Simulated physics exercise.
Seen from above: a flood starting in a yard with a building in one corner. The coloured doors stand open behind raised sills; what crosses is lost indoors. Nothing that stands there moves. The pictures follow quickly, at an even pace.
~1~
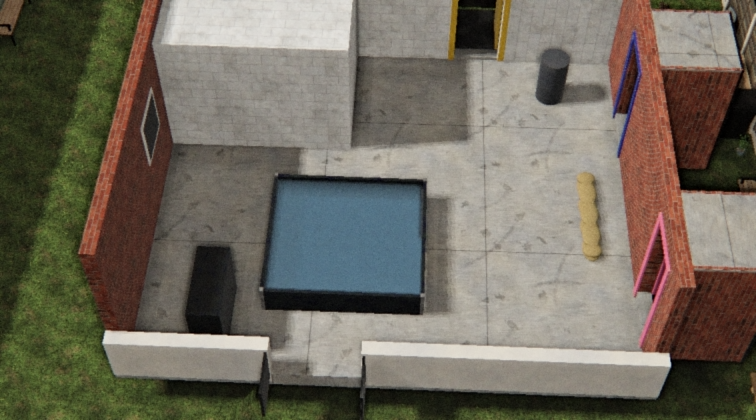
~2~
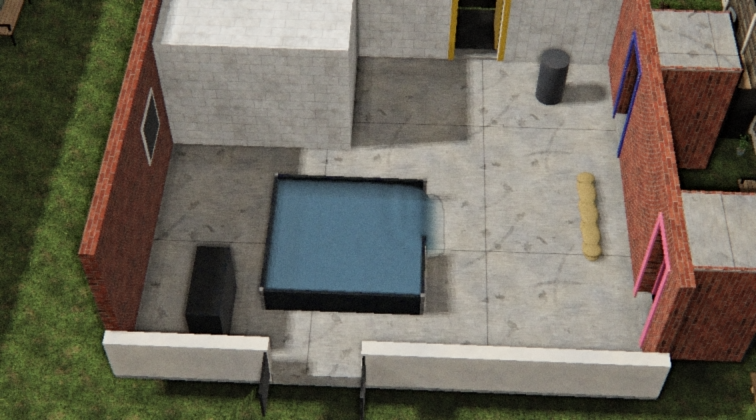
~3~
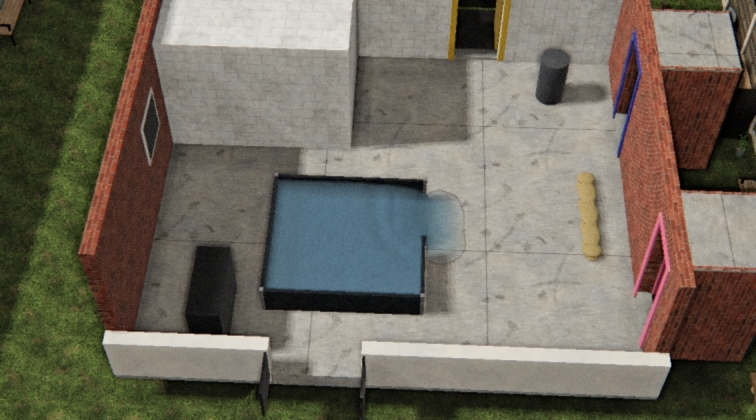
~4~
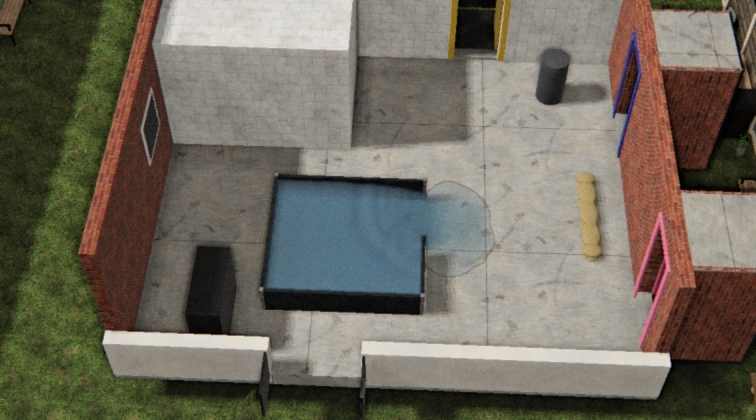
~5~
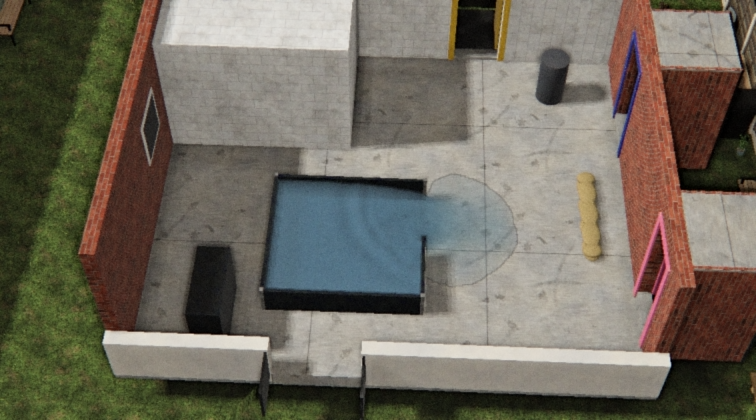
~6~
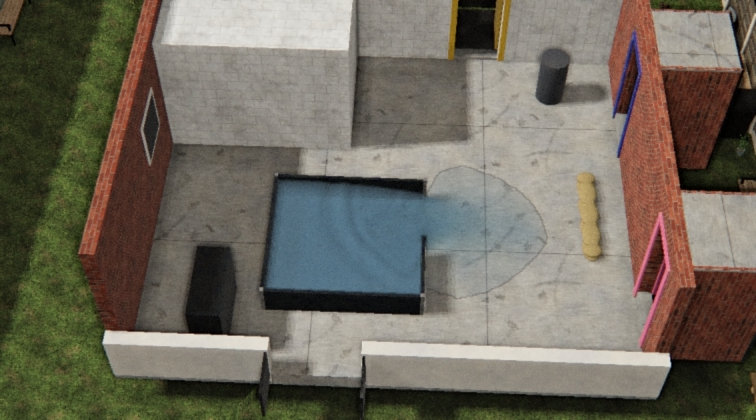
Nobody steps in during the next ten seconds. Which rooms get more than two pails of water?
In the end: The pink door holds within the limit; the blue door holds within the limit; the yellow door holds within the limit.
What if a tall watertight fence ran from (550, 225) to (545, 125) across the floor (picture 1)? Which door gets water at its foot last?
The blue door.
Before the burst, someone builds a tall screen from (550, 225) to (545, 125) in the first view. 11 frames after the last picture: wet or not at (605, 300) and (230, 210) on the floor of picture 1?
One after the other: Flooded, free of water.
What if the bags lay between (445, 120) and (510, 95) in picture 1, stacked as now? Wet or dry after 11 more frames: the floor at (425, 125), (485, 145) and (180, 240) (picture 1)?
One after the other: Not flooded, awash, clear.
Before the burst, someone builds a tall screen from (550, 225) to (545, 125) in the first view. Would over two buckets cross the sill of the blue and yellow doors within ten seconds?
One by one: The blue one keeps below it, the yellow one floods.
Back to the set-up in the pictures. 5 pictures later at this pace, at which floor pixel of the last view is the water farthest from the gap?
I would point to (608, 275).
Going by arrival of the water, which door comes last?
It is the yellow one.
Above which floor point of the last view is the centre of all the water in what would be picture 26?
Close to (428, 236).
A moment on, water covers 15 % of the floor; the pink door not reached, the blue door not reached, the yellow door not reached.
Next, water covers 25 % of the floor; the pink door wet at the sill, nothing in, the blue door wet at the sill, nothing in, the yellow door not reached.
Then, water covers 35 % of the floor; the pink door wet at the sill, nothing in, the blue door wet at the sill, nothing in, the yellow door not reached.
Later, water covers 60 % of the floor; the pink door wet at the sill, nothing in, the blue door wet at the sill, nothing in, the yellow door wet at the sill, nothing in.
In the end, water covers 80 % of the floor; the pink door wet at the sill, nothing in, the blue door wet at the sill, nothing in, the yellow door under two buckets in.
